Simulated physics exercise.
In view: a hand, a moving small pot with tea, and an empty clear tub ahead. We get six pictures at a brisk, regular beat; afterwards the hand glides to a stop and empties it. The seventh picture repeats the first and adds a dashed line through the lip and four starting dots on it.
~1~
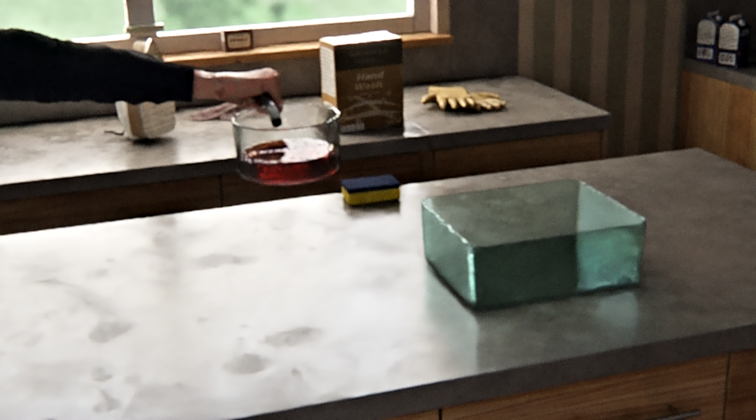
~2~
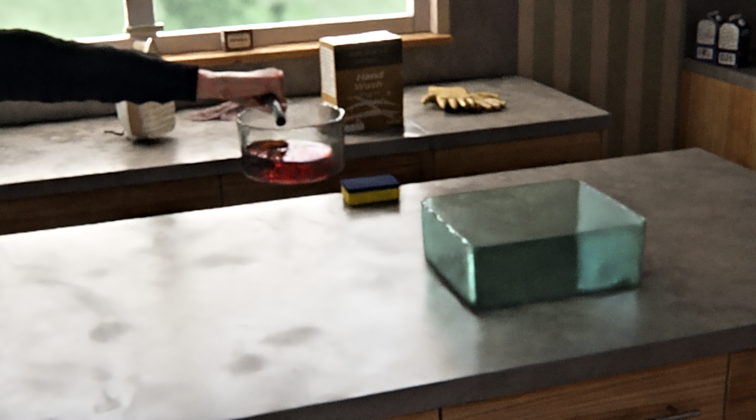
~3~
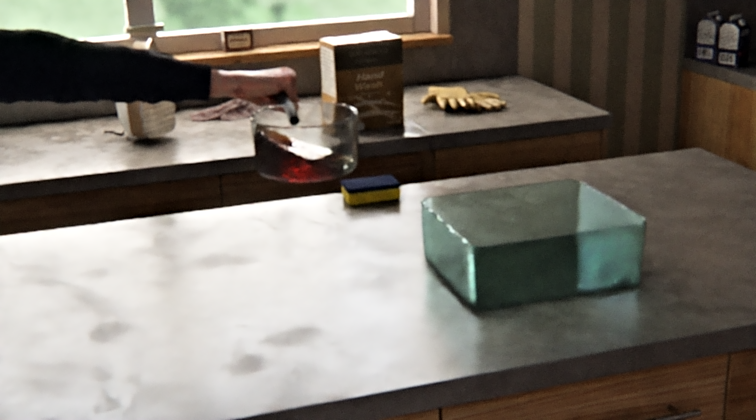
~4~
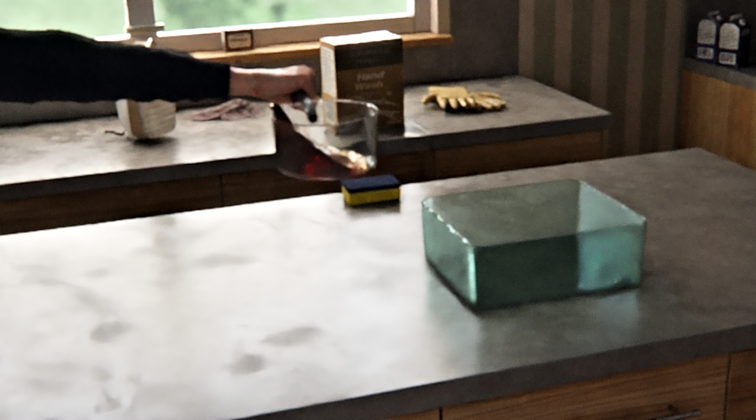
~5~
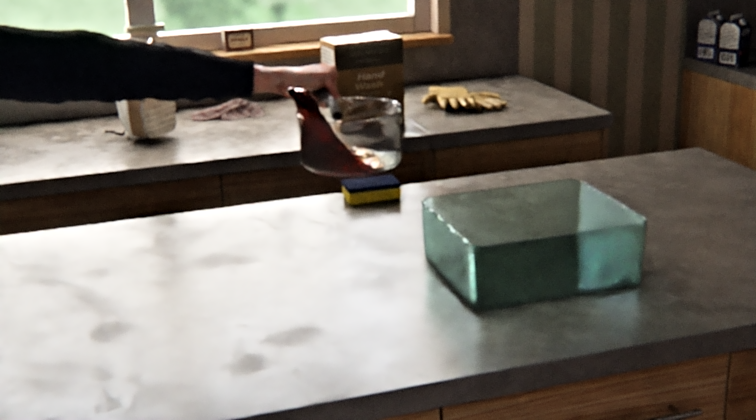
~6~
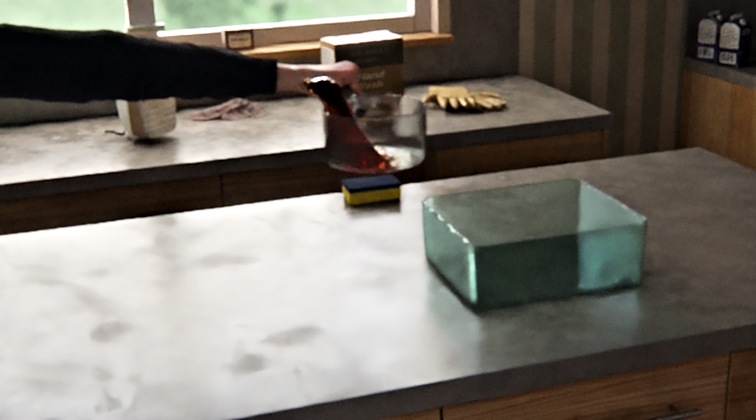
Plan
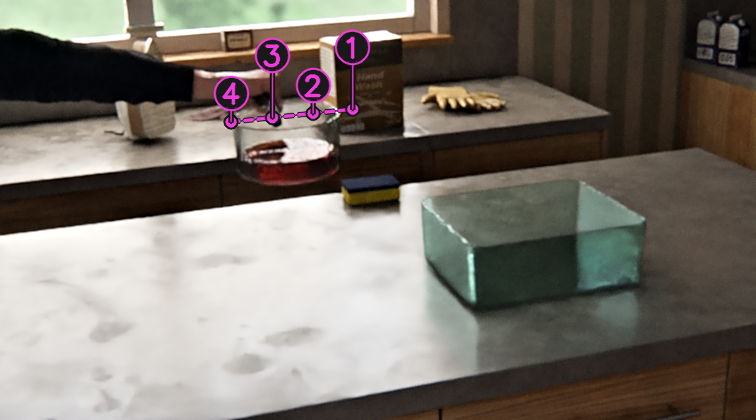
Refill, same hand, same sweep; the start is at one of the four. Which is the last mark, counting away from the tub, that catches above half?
The limit is 2.
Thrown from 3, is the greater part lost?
Yes, it does.
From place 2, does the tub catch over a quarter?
Yes, it does.
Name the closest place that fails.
Here it is place 3.
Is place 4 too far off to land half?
Yes.
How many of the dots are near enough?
Two.
On the marked copy, 1 at (352, 109); 2 at (313, 113); 3 at (272, 117); 4 at (231, 121).
Choosing 1, about 89 % lands in the tub, 3 % falls short and 8 % goes beside or beyond.
Choosing 2, about 81 % lands in the tub, 12 % falls short and 7 % goes beside or beyond.
Choosing 3, about 22 % lands in the tub, 74 % falls short and 3 % goes beside or beyond.
Choosing 4, about 7 % lands in the tub, 91 % falls short.
